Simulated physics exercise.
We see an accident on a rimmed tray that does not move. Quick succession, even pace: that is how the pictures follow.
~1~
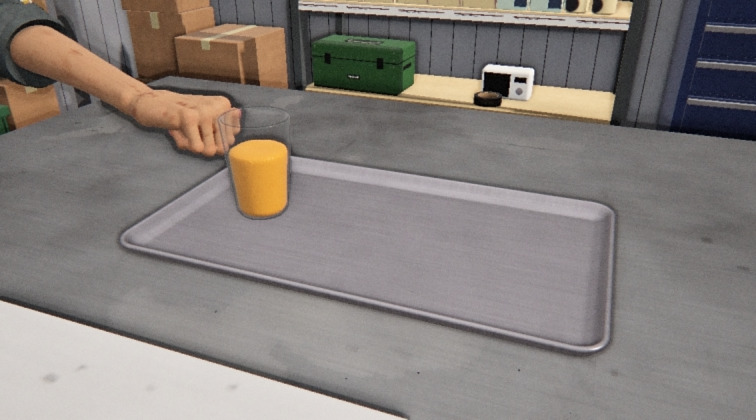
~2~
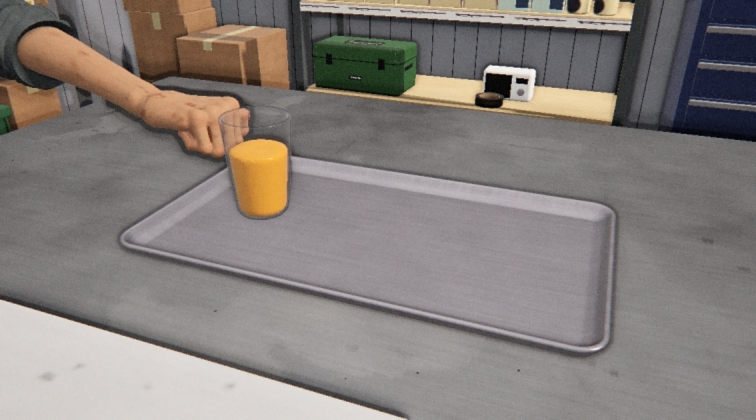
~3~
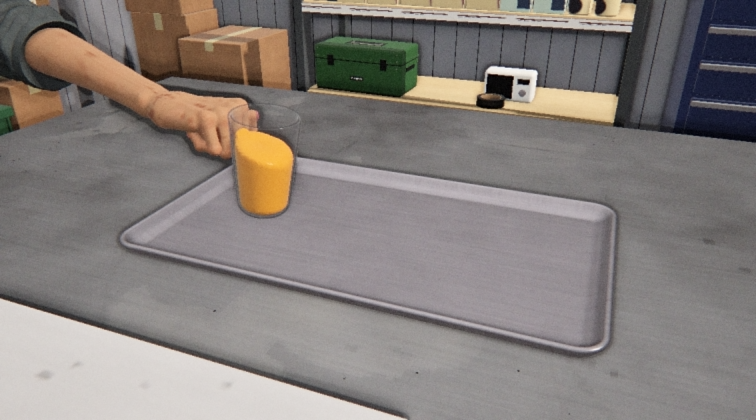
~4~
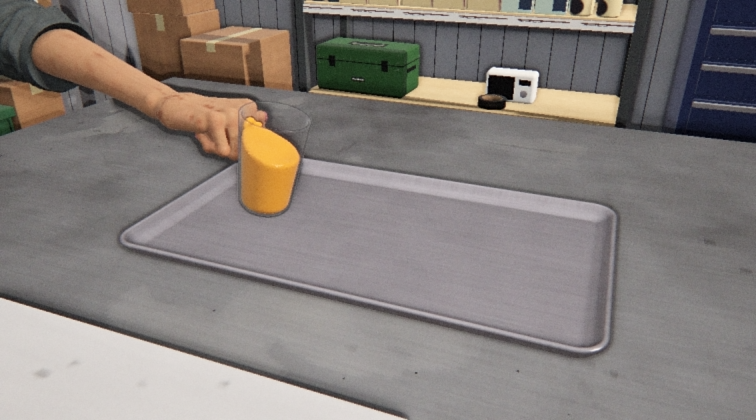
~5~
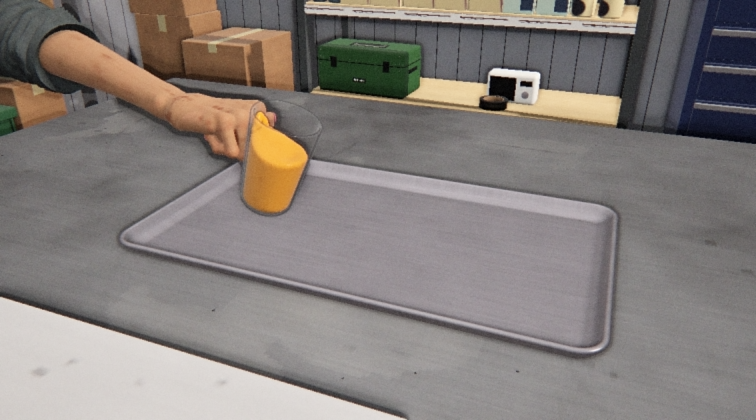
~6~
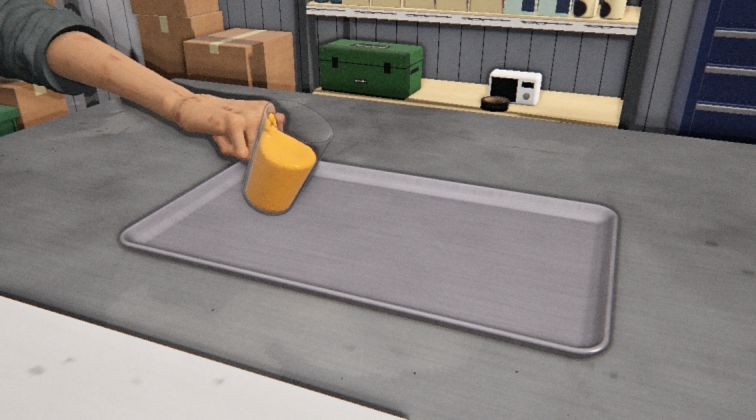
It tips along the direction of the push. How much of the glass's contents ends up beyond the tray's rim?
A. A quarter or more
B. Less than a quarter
The answer is A.
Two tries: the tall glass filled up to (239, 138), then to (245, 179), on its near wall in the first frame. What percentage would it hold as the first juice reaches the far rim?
40 % and 35 %.
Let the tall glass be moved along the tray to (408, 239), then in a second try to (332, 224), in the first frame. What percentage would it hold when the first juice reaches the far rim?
It would be close to 75 per cent the first time and close to 60 per cent the second time.
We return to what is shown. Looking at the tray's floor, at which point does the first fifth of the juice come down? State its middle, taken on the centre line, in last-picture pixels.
Landing point: About (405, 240).
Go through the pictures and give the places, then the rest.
Tilt 0°; right rim (285, 122); surface from (237, 145) to (285, 152); the tray's far rim is at (611, 267); the tray is clear ahead, in the first picture.
Tilt 0°; right rim (285, 122); surface from (237, 144) to (285, 152), in the second picture.
Tilt 6°; right rim (296, 125); surface from (242, 130) to (287, 154), in the third picture.
Tilt 13°; right rim (306, 129); surface from (250, 119) to (298, 160), in the fourth picture.
Tilt 19°; right rim (317, 134); surface from (257, 138) to (307, 159), in the fifth picture.
Tilt 26°; right rim (328, 141); surface from (264, 141) to (314, 158), in the sixth picture.
A moment on, the tall glass lies on its side and 98 per cent is in the glass, 0 on the tray and 2 above or beyond its rim.
Next, the tall glass lies on its side and 57 per cent is in the glass, 25 on the tray and 19 above or beyond its rim.
Then the tall glass lies on its side and 29 per cent is in the glass, 63 on the tray and 8 above or beyond its rim.
Later the tall glass lies on its side and 16 per cent is in the glass, 51 on the tray and 34 above or beyond its rim.
In the end 65 per cent is held by tray and glass, 35 is off the tray.
